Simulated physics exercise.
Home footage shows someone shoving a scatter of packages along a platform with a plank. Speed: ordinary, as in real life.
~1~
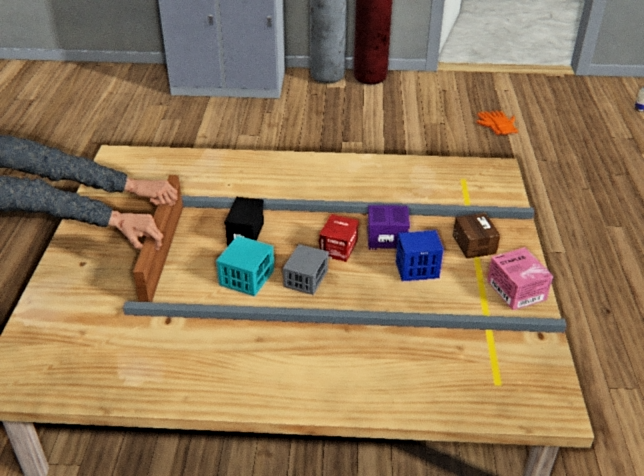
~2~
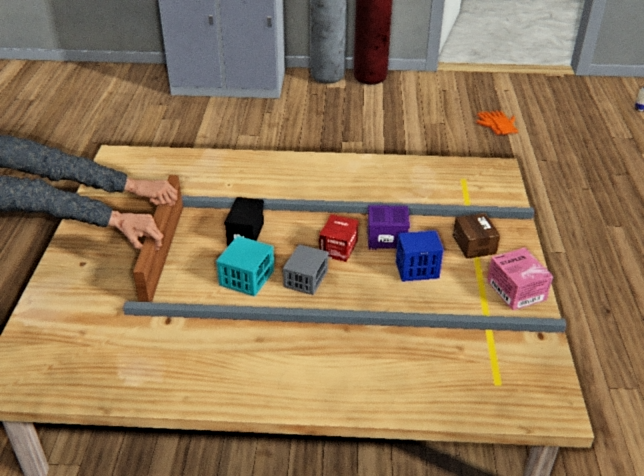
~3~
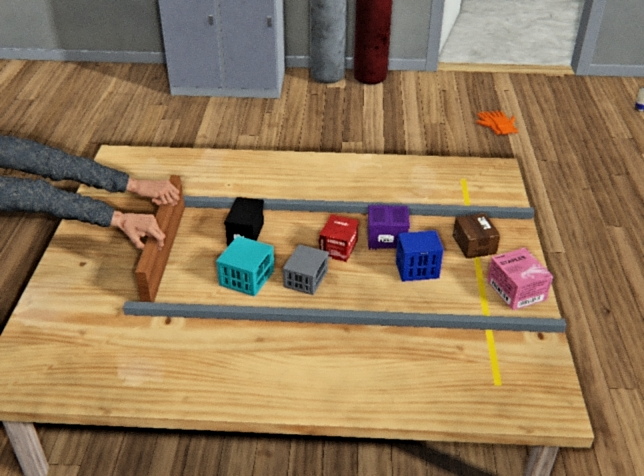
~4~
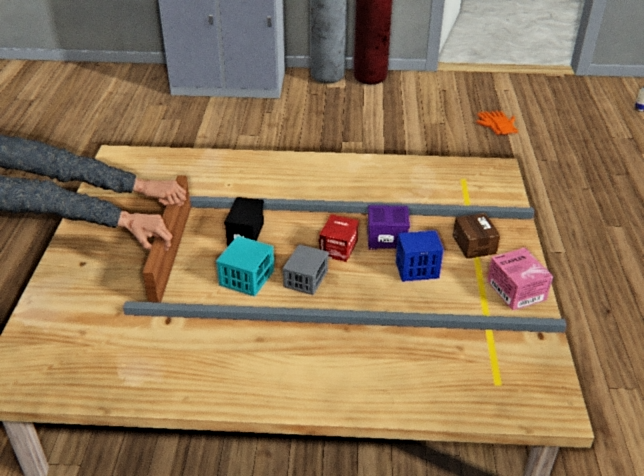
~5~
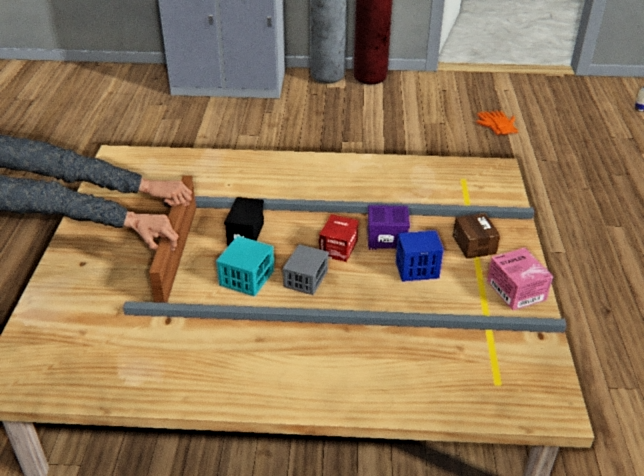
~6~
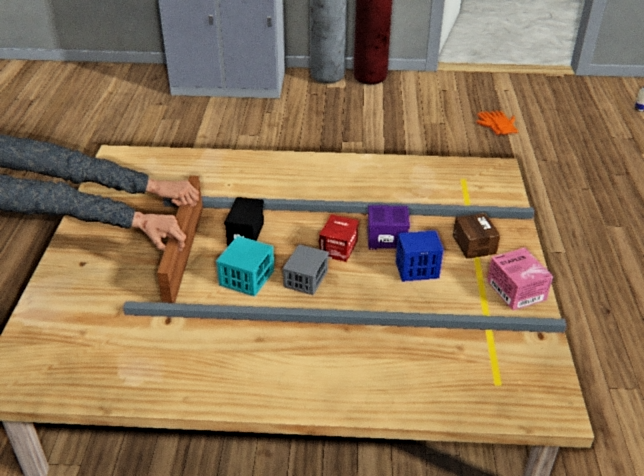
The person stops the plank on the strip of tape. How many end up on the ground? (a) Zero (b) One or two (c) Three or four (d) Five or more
c, three or four.
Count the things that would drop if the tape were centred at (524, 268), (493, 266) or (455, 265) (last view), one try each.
The counts: 6, 5 and 2.
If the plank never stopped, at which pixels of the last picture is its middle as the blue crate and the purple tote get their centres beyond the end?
Points: About (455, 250) and about (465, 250).
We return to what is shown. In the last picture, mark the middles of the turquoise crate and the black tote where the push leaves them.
The turquoise crate comes to rest close to (503, 272), while the black tote rests close to (490, 232).
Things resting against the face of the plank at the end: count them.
It's 2.
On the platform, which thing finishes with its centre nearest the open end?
It's the grey crate that is foremost.
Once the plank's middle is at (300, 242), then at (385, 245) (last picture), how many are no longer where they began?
At that stage 4; at the next, 8.
A little later, none off yet; pink box at rest near (519, 279); brown parcel at rest near (476, 236); blue crate at rest near (419, 256).
When it is over, the number that fall off is three or four; down, purple tote, blue crate, brown parcel and pink box.
